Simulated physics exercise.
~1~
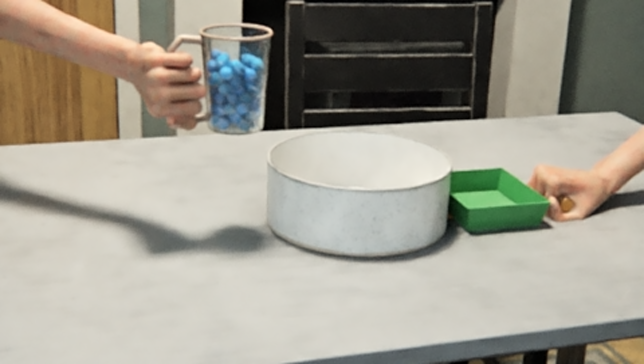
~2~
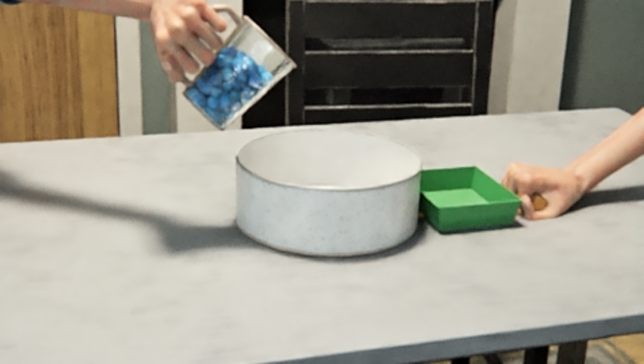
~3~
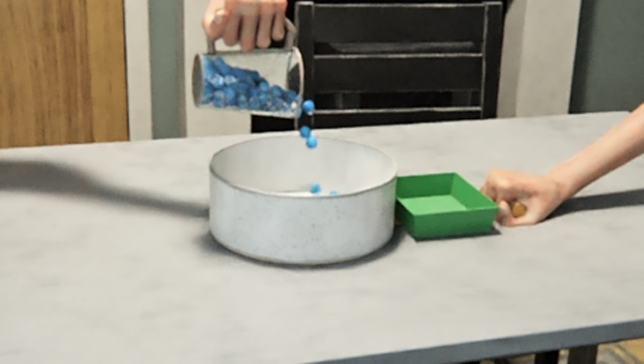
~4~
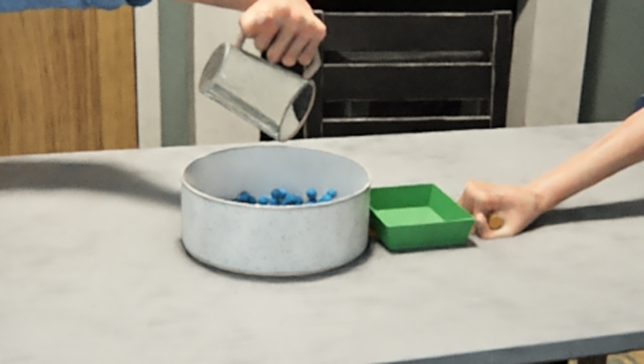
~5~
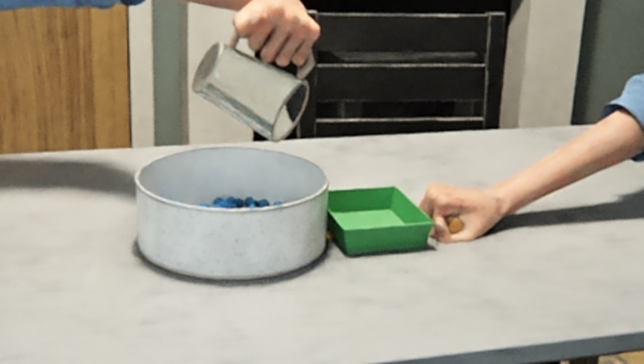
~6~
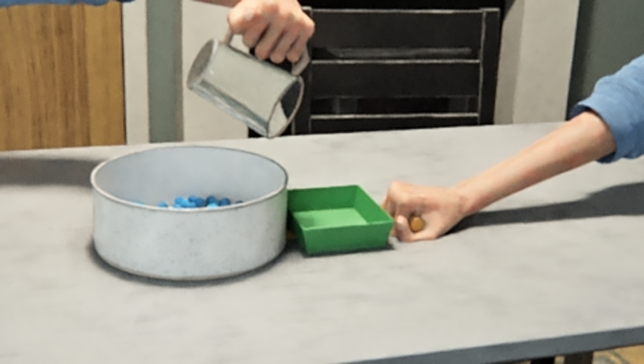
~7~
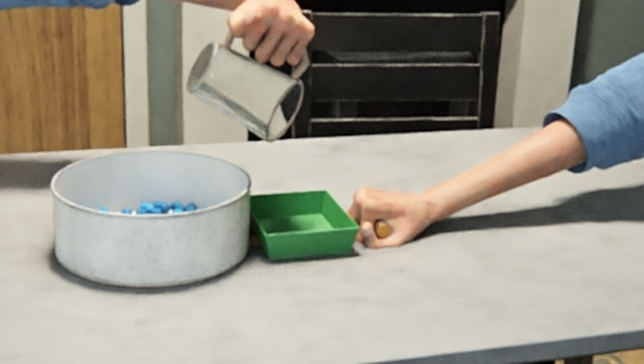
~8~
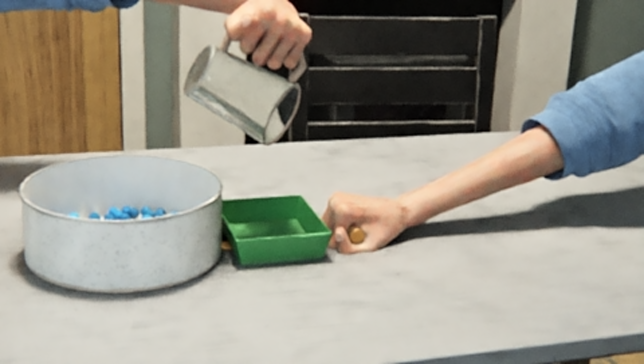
A hand tips blue balls from a cup into a white pot sliding left.
